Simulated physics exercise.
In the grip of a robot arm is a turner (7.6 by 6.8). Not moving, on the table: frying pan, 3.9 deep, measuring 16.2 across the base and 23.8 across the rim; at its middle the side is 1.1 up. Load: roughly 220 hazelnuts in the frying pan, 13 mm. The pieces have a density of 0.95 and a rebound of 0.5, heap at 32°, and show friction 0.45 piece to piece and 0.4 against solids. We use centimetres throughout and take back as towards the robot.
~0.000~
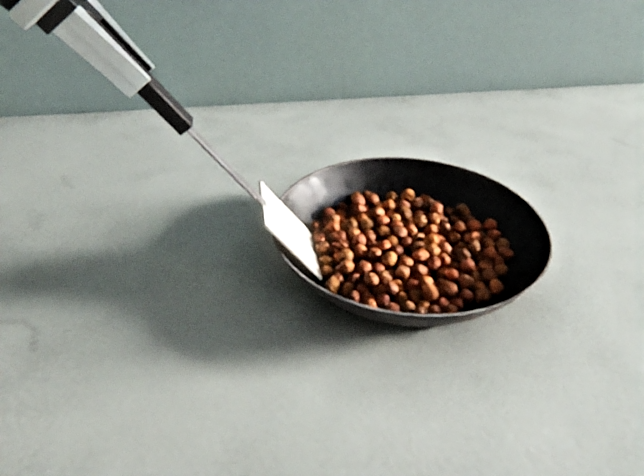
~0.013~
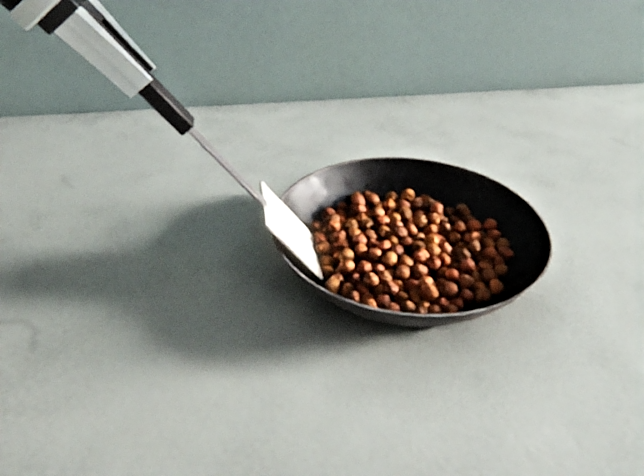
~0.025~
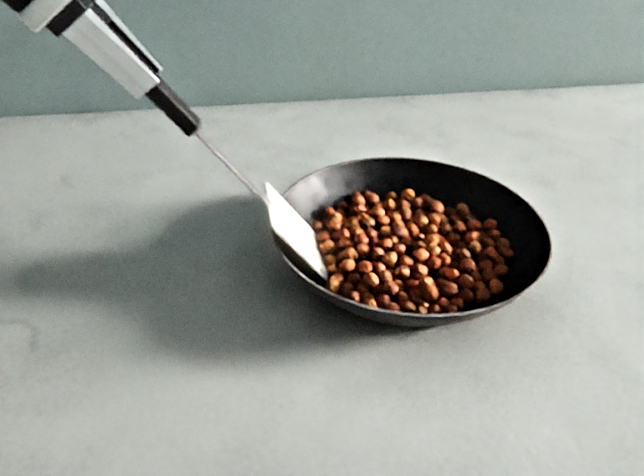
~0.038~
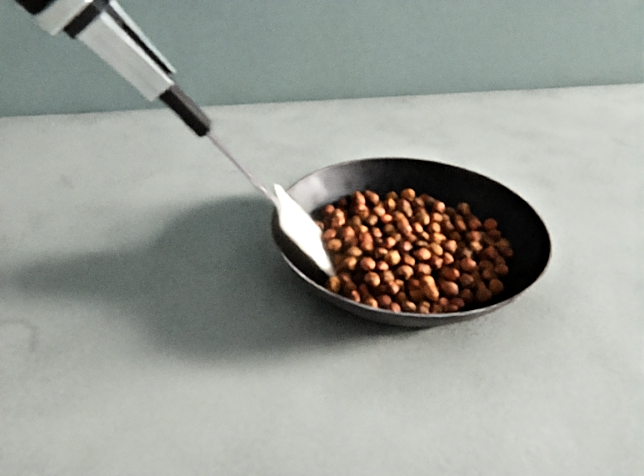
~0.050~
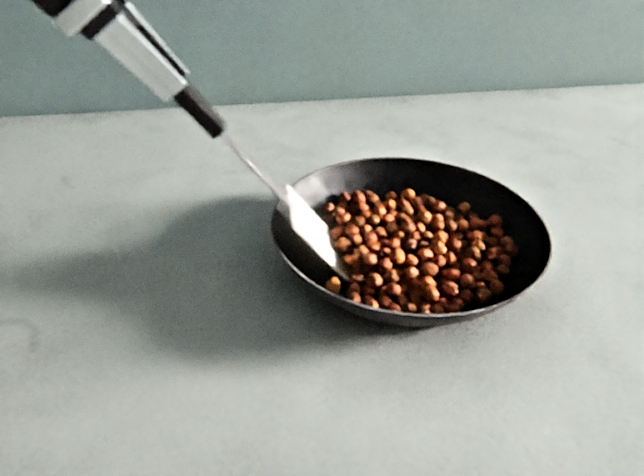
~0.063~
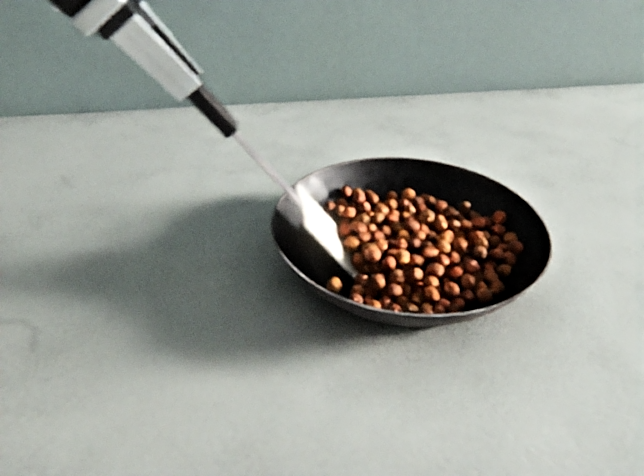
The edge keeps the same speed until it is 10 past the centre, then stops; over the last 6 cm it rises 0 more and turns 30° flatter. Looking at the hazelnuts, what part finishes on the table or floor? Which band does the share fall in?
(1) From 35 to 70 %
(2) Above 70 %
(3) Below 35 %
3.
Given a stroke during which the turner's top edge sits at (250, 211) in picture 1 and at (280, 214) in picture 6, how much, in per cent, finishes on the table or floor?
Roughly 15 %.
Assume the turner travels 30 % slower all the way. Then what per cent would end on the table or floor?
Estimate: Near 20 %.
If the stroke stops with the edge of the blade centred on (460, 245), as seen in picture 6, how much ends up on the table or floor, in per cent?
I'd estimate about 0 per cent.
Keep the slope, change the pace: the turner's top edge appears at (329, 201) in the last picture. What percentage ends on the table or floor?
Some 40 percent.
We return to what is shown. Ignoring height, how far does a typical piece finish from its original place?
Somewhere near 4 centimetres, I reckon.
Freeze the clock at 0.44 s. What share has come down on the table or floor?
Around 25 percent.
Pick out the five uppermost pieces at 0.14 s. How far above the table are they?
Around 4 cm above the table.
After 0.14 s, sloping 54°, highest piece 4 above the table; 219 in the frying pan.
After 0.21 s, sloping 45°, highest piece 5 above the table; 219 in the frying pan.
After 0.44 s, sloping 24°, highest piece 5 above the table; 159 in the frying pan, 57 on the table or floor, 3 on the blade or in flight.
After 1.49 s, sloping 24°, highest piece 5 above the table; 158 in the frying pan, 61 on the table or floor.
At rest, 158 in the frying pan, 61 on the table or floor. That is 28 % on the table or floor.
